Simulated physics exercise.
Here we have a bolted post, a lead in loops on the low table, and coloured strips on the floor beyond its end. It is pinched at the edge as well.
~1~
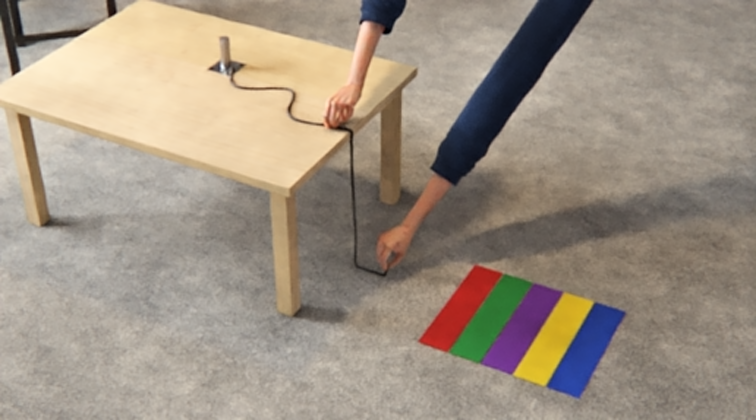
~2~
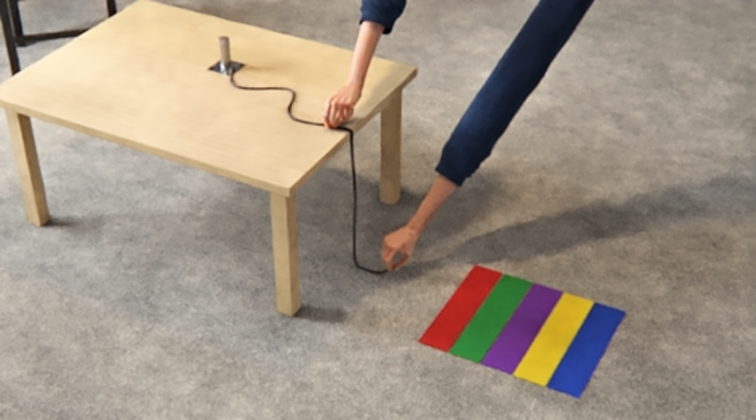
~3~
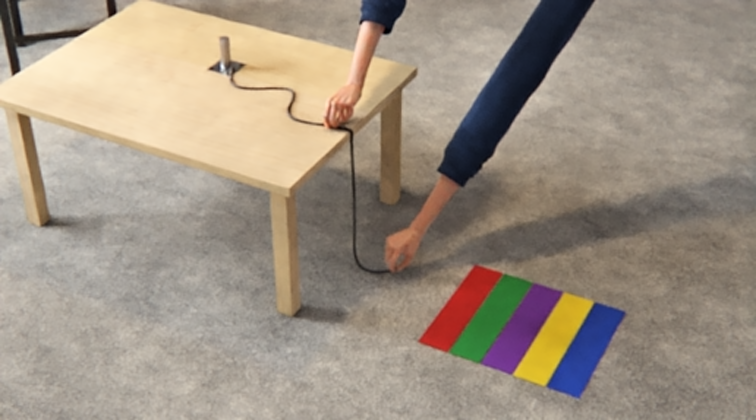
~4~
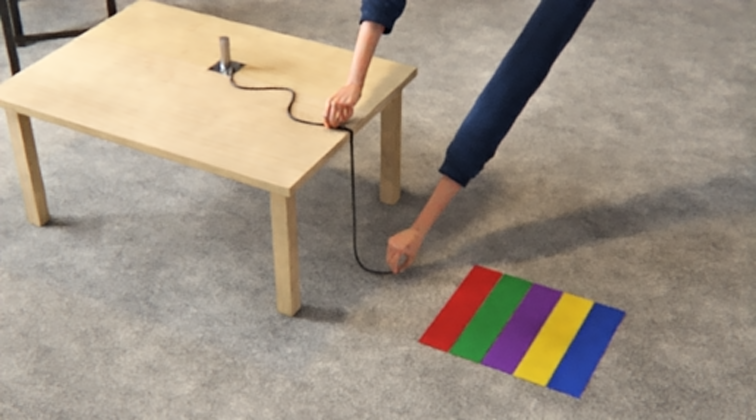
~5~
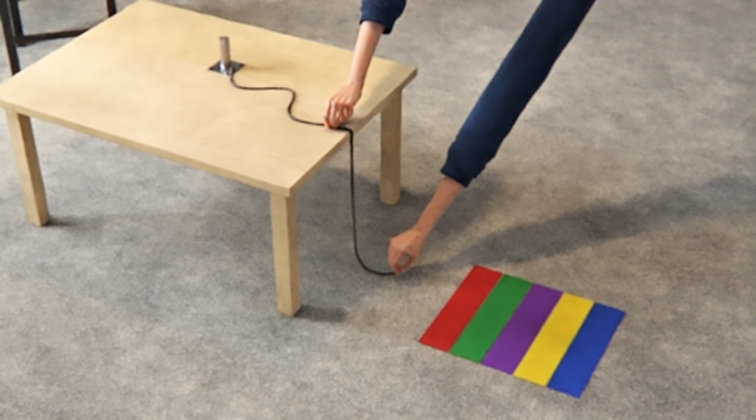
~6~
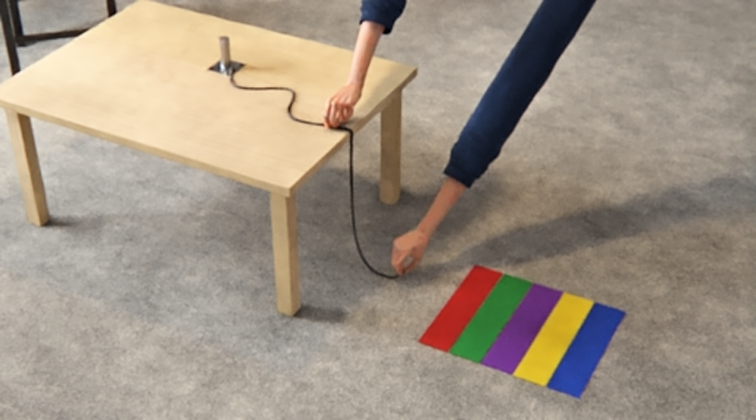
The clip opens on a low wooden table with a dark cord winding from a small upright post, one hand pinching it at the edge. Another hand, low by the floor, holds the cord's hanging end and shifts it slightly right, towards coloured strips running red, green, purple, yellow and blue.
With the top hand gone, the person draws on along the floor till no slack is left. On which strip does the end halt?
It halts on the purple strip.
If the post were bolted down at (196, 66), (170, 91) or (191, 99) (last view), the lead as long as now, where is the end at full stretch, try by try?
About (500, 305), (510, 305) and (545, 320).
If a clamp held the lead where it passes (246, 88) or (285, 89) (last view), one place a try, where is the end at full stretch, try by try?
Try by try, around (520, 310) and (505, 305).
Early on, end near (475, 295); over red.
Midway, end near (510, 307); over green.
At the end of the slack, end near (531, 314); over purple. Over purple.
